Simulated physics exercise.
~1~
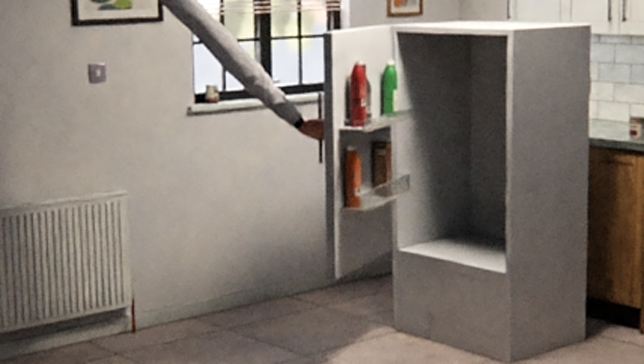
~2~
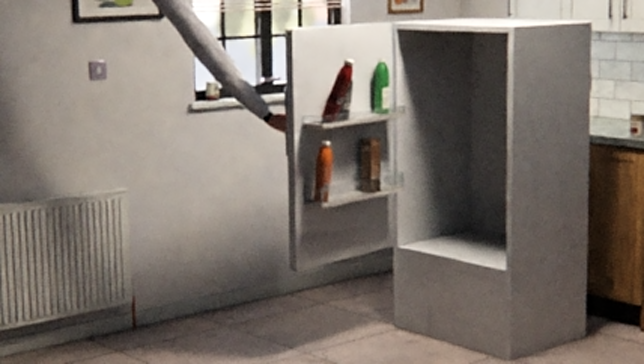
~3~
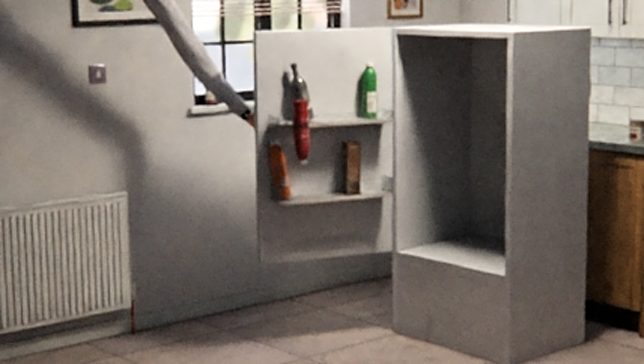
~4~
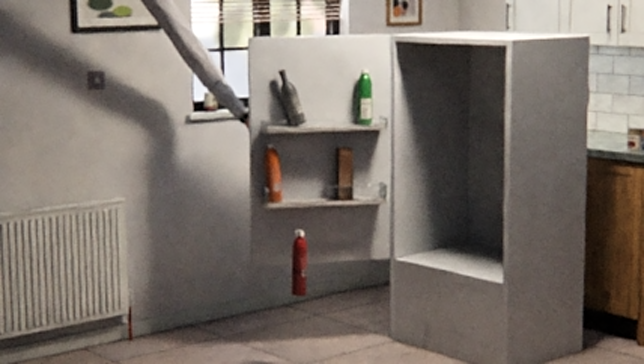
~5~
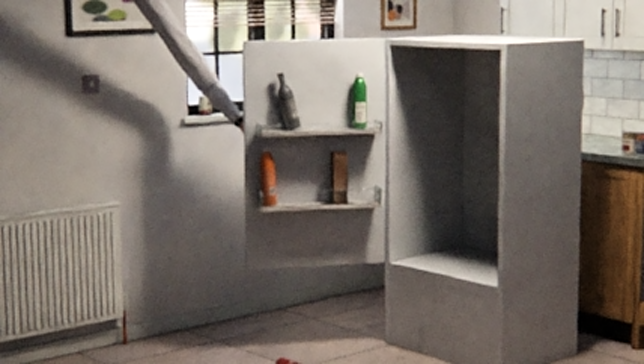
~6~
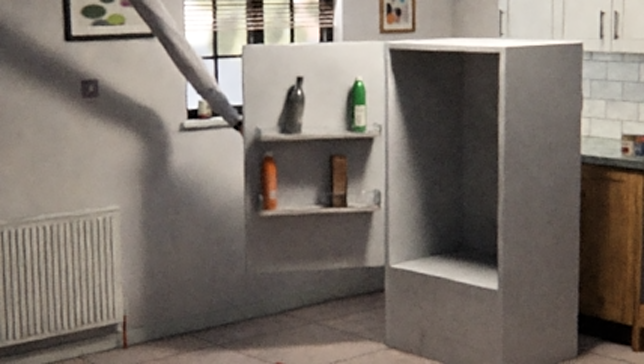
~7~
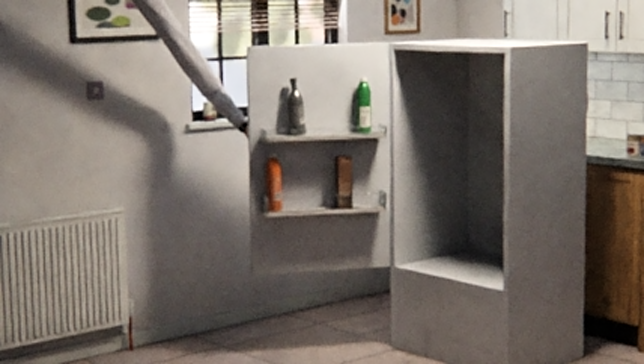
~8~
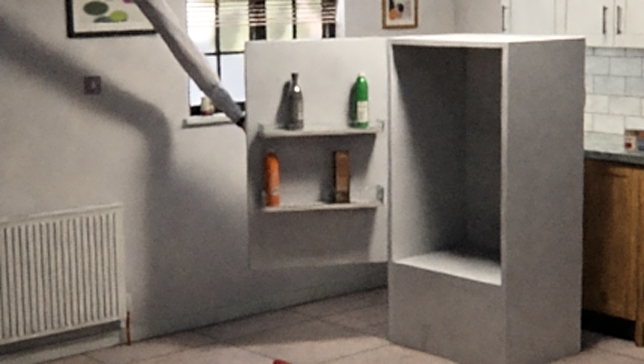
A long grey arm reaches in from the upper left and holds the open door of a pale, empty fridge-like cabinet in a kitchen, seen from the front. The door's upper rack carries a red, a grey and a green bottle, the lower one an orange bottle and a brown carton. The arm pulls the door wider to the left, and the red, grey and orange bottles tip. The red bottle tumbles off and drops to the floor, landing on its side. The door stops, the grey bottle rocks upright, and four items remain standing on the racks.
